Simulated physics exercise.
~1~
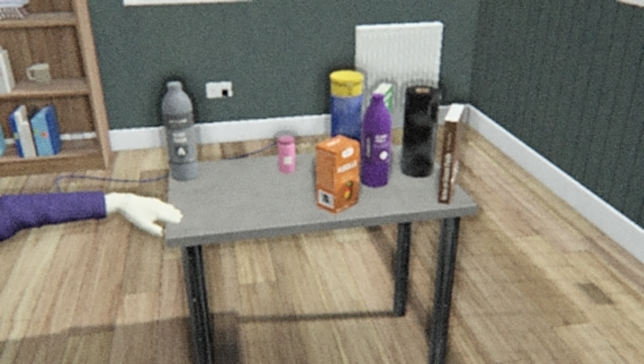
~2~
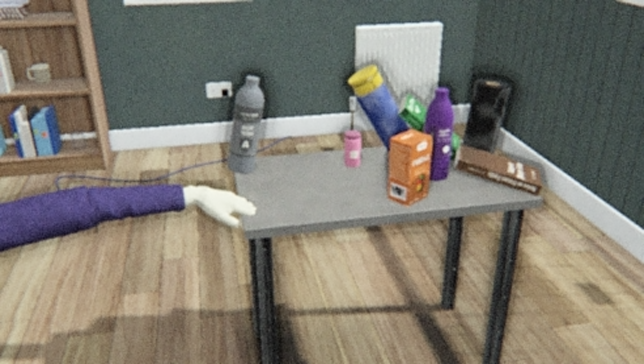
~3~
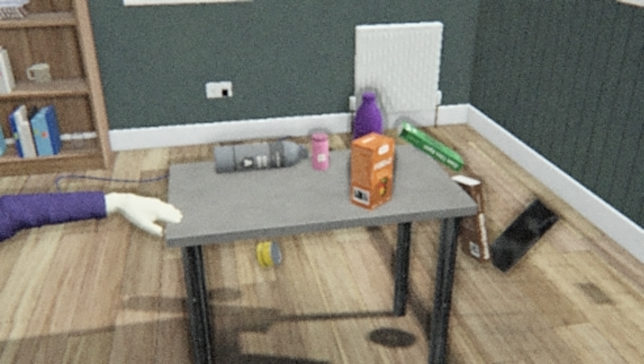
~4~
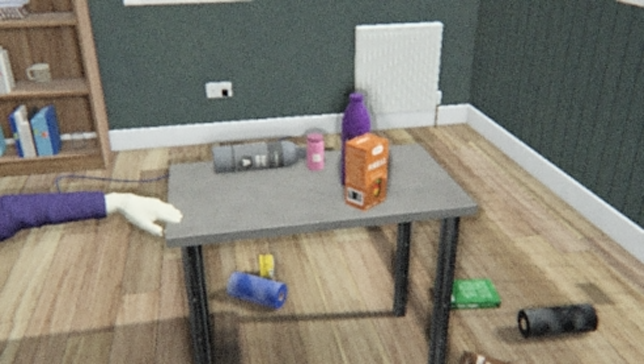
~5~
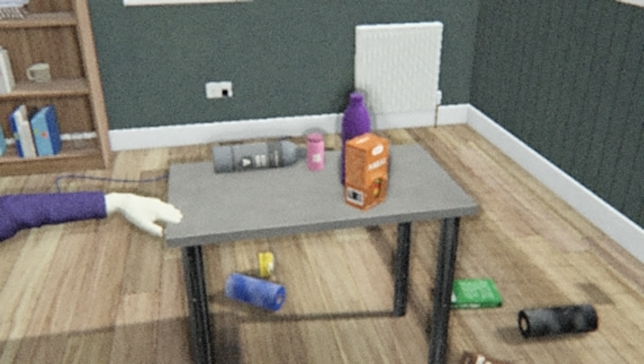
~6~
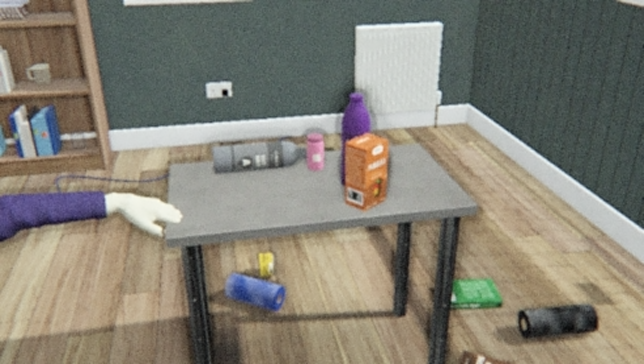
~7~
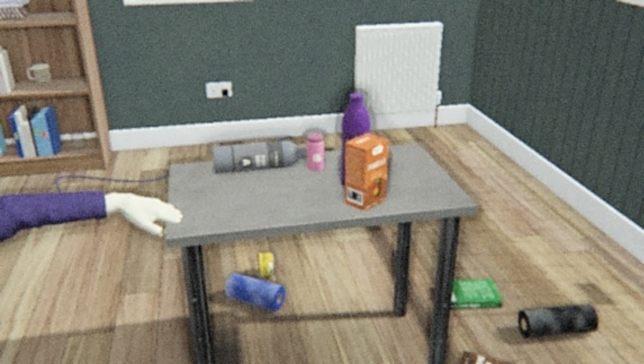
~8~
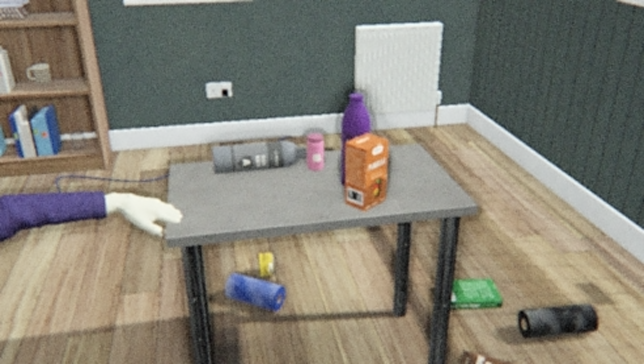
At first, a side table stands beside an outstretched purple-sleeved arm, holding bottles, a carton, a pink shaker and other items upright. The table slides right, with the hand at its left edge, and the blue roll and green book tilt while the brown book tips onto its side. The table then jerks back left; the grey bottle topples on top, while the black roll, yellow tub, blue roll and both books drop off. These fallen items settle on the floor, and the pink shaker, orange carton and purple bottle remain standing beside the overturned grey bottle.
